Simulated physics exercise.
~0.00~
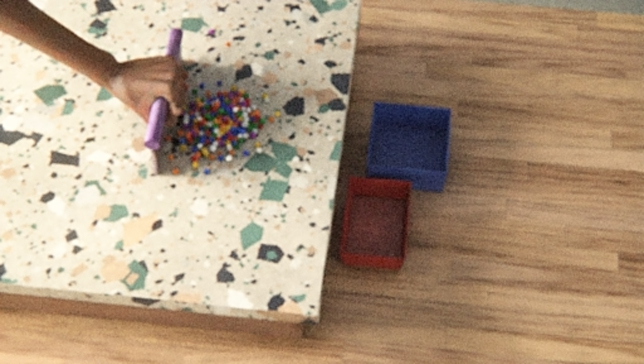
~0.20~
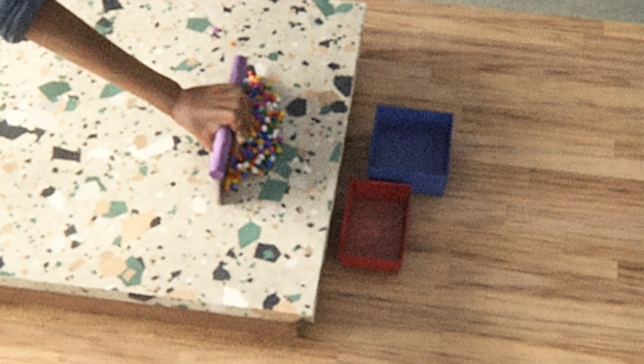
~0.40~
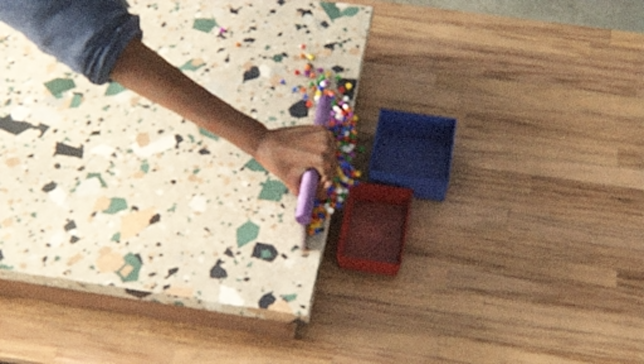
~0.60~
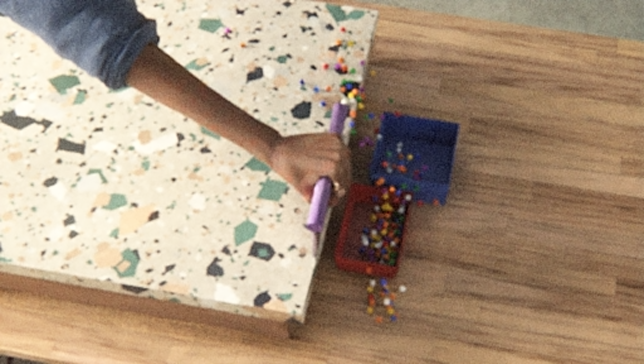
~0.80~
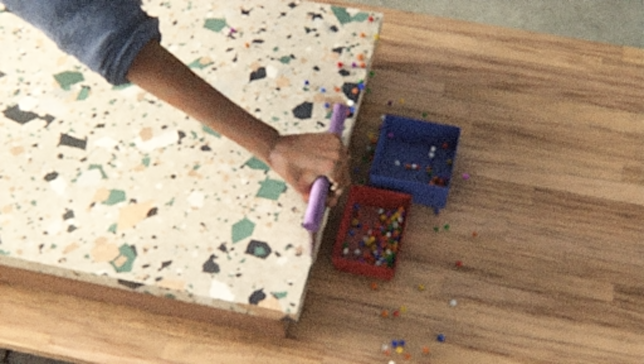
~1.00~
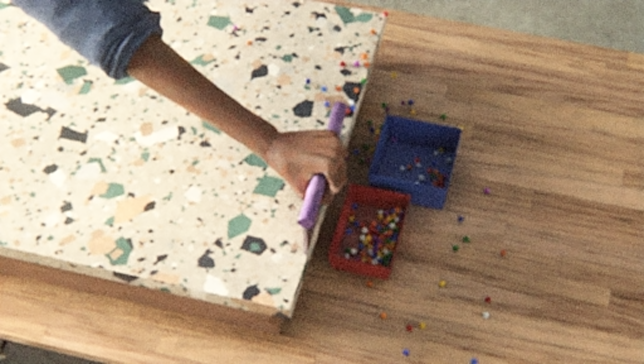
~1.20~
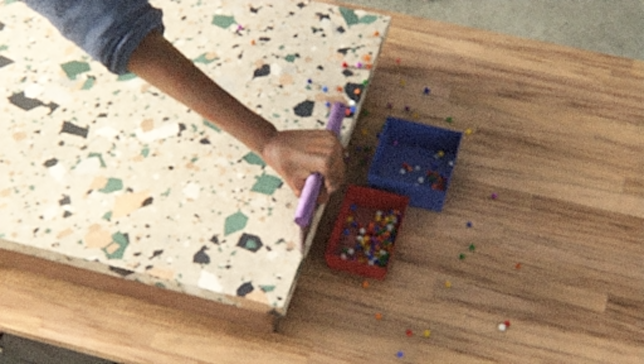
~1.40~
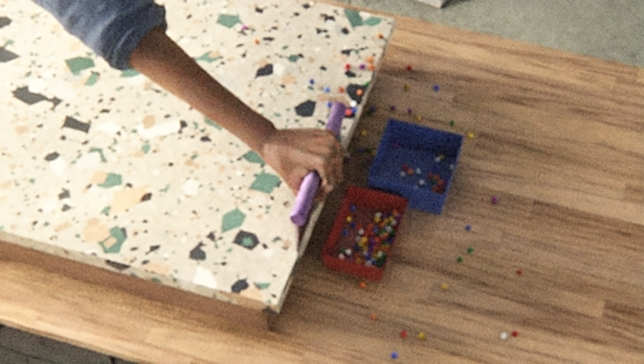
A hand pushes colorful beads right off a speckled tabletop, filling two tins and scattering some.
